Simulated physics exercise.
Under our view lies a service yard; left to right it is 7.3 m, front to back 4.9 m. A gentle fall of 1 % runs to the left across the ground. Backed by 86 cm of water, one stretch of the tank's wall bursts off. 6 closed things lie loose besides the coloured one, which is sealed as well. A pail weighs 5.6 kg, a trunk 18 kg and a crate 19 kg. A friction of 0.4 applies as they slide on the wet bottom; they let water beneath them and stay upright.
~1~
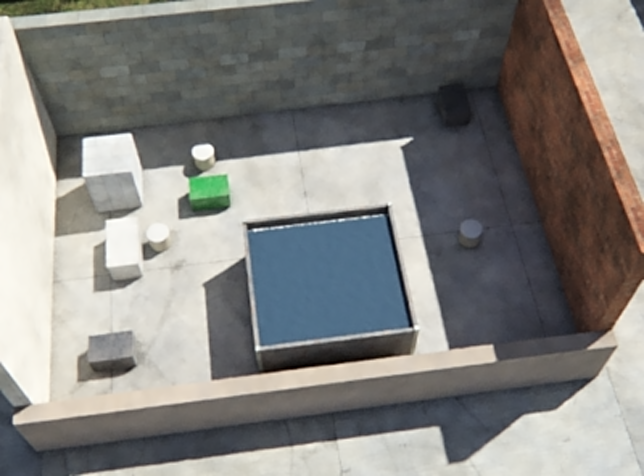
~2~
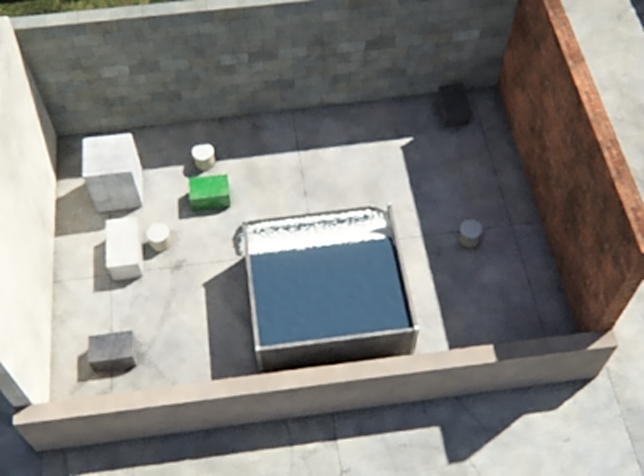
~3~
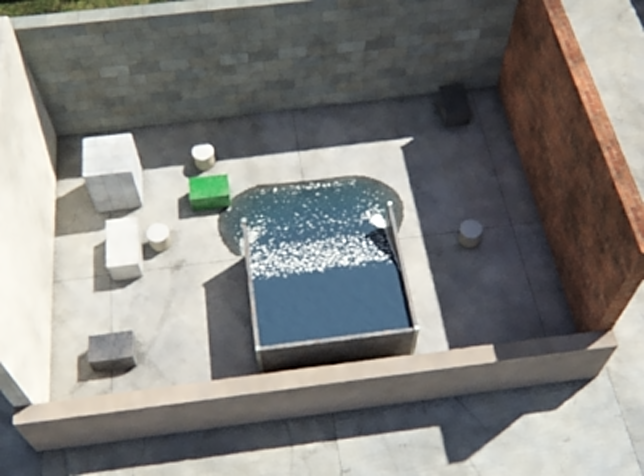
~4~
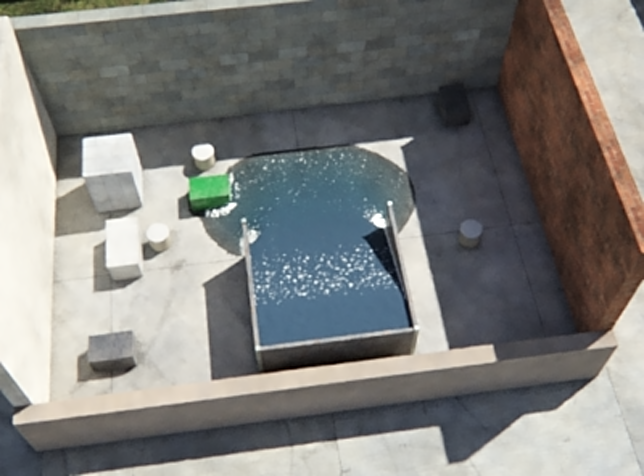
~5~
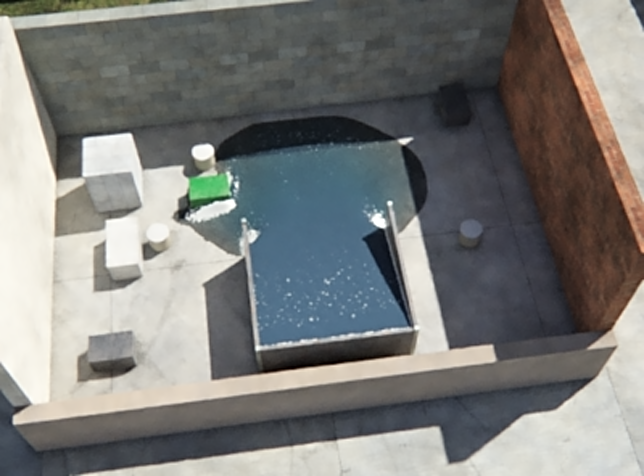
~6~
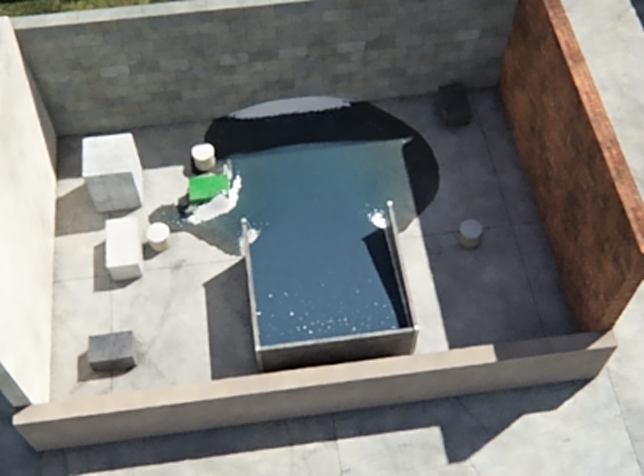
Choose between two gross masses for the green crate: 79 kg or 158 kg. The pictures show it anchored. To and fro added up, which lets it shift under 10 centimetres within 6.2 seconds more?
Of the two, only the bigger does it.
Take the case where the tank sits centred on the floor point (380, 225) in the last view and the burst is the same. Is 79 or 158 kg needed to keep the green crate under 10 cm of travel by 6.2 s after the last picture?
Result, then: Lighter one suffices.
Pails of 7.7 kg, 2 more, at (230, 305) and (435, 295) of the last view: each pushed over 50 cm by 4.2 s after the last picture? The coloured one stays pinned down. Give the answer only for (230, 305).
It is short of it.
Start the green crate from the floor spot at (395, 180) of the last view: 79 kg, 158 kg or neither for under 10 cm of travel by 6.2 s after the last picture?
Going by the scene, only the heavier one works.
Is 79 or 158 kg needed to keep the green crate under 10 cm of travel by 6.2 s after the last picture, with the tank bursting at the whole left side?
Result: Greater mass required.
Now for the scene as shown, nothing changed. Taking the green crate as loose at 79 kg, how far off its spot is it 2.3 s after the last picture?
About 60 cm.
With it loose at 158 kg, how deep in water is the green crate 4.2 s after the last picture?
7 cm, roughly.
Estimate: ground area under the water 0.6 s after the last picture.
Close to 17 m2, I'd say.
Then, 0.6 s after the last picture the green crate would be 15 cm from its start with 79 kg and 0 cm from its start with 158 kg; 12 cm of water round it then.
Then, 2.3 s after the last picture the green crate would be 60 cm from its start with 79 kg and 0 cm from its start with 158 kg; 9 cm of water round it then.
Then, 4.2 s after the last picture the green crate would be 61 cm from its start with 79 kg and 0 cm from its start with 158 kg; 7 cm of water round it then.
Then, 6.2 s after the last picture the green crate would be 61 cm from its start with 79 kg and 0 cm from its start with 158 kg; 9 cm of water round it then.
